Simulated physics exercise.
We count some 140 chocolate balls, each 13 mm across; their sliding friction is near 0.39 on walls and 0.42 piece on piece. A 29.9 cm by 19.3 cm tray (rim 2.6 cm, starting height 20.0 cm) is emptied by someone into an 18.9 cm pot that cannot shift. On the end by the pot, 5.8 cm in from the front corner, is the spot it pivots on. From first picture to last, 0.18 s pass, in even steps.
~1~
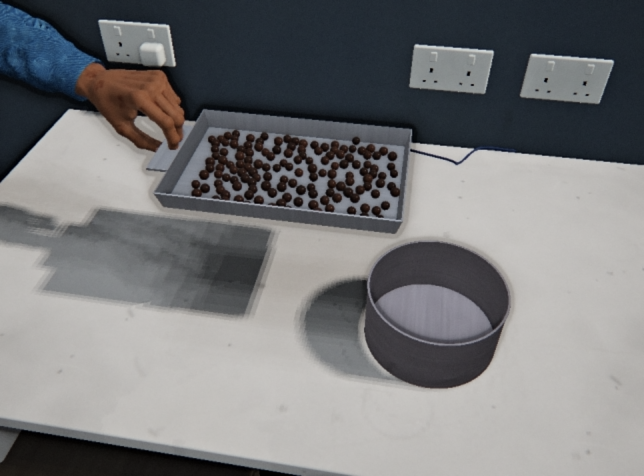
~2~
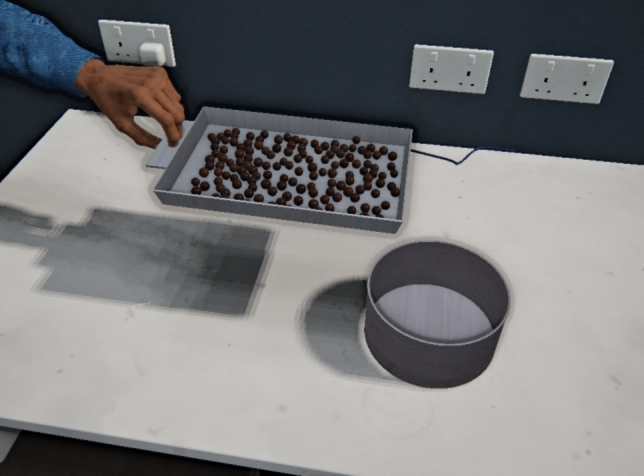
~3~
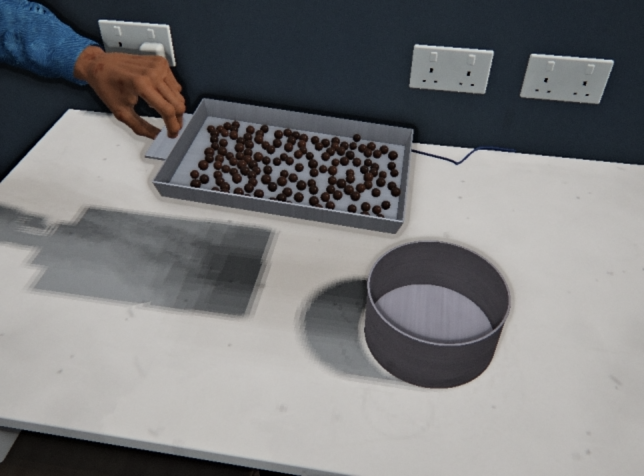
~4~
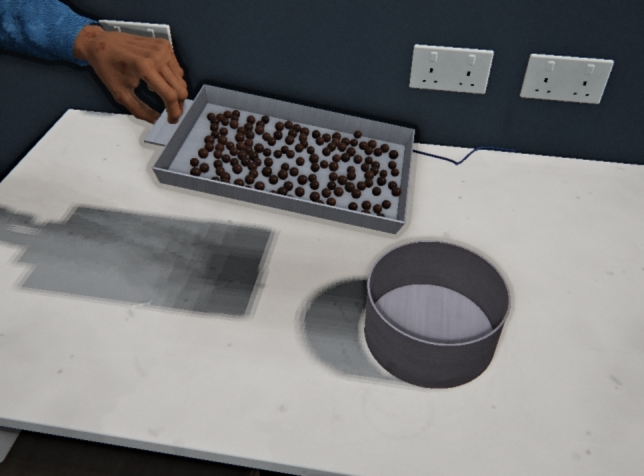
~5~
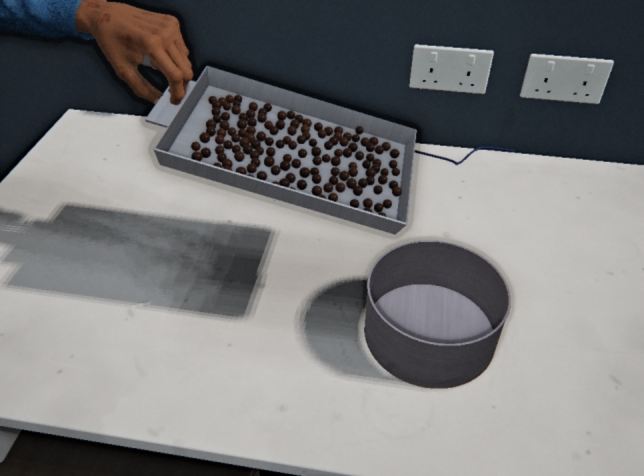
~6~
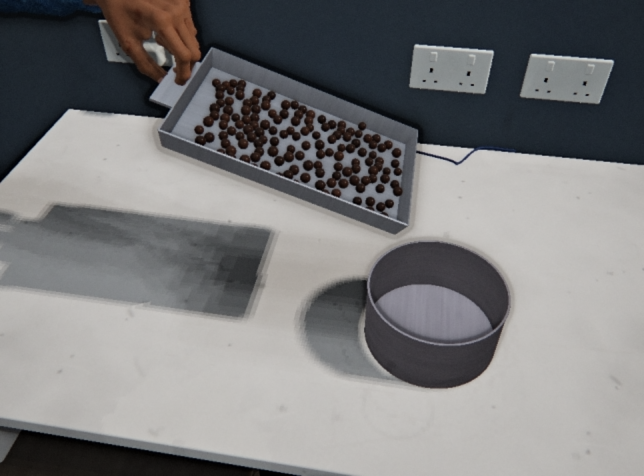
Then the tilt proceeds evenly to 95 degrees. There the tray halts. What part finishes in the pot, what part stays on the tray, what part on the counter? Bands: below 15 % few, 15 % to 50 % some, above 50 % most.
Result: Pot: Most, left on the tray: Few, counter: Some.
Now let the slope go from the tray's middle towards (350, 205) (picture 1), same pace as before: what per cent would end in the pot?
Estimate: Some 100 per cent.
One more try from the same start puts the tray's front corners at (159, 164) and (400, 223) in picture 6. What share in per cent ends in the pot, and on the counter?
That works out as pot 100 and counter 0.
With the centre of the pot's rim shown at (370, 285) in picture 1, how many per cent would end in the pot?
Estimate: ~ 15 %.
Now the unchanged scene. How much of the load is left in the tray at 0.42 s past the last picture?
I'd put it at roughly 95 per cent.
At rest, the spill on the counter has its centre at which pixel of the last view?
Centre of spill: Around pixel (520, 269).
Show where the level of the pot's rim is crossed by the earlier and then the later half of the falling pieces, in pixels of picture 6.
Around (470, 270), then (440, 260).
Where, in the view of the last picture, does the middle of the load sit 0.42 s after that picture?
Look about (422, 182) in the last view.
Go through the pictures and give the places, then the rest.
In the first picture, tray tilt 0 degrees, front corners at (160, 190) and (397, 217); middle of the pieces at (299, 173); pot at (438, 288).
In the second picture, tray tilt 1 degrees, front corners at (160, 188) and (398, 217); middle of the pieces at (299, 171).
In the third picture, tray tilt 4 degrees, front corners at (159, 179) and (399, 218), lowest corner right front; middle of the pieces at (299, 168).
In the fourth picture, tray tilt 8 degrees, front corners at (159, 166) and (400, 218), lowest corner right front; middle of the pieces at (300, 162).
In the fifth picture, tray tilt 13 degrees, front corners at (161, 147) and (402, 219), lowest corner right front; middle of the pieces at (302, 154).
In the sixth picture, tray tilt 19 degrees, front corners at (165, 129) and (404, 220), lowest corner right front; middle of the pieces at (306, 146); pot at (438, 288).
Then, 0.25 s after the last picture, tilt 57 degrees; the tray holds 100 %, the pot 0 %.
Then, 0.42 s after the last picture, tilt 83 degrees; the tray holds 95 %, the pot 0 %.
Then, 0.71 s after the last picture, tilt 95 degrees; the tray holds 5 %, the pot 55 %.
In the end, pot 65 %, tray 0 %, counter 35 %.
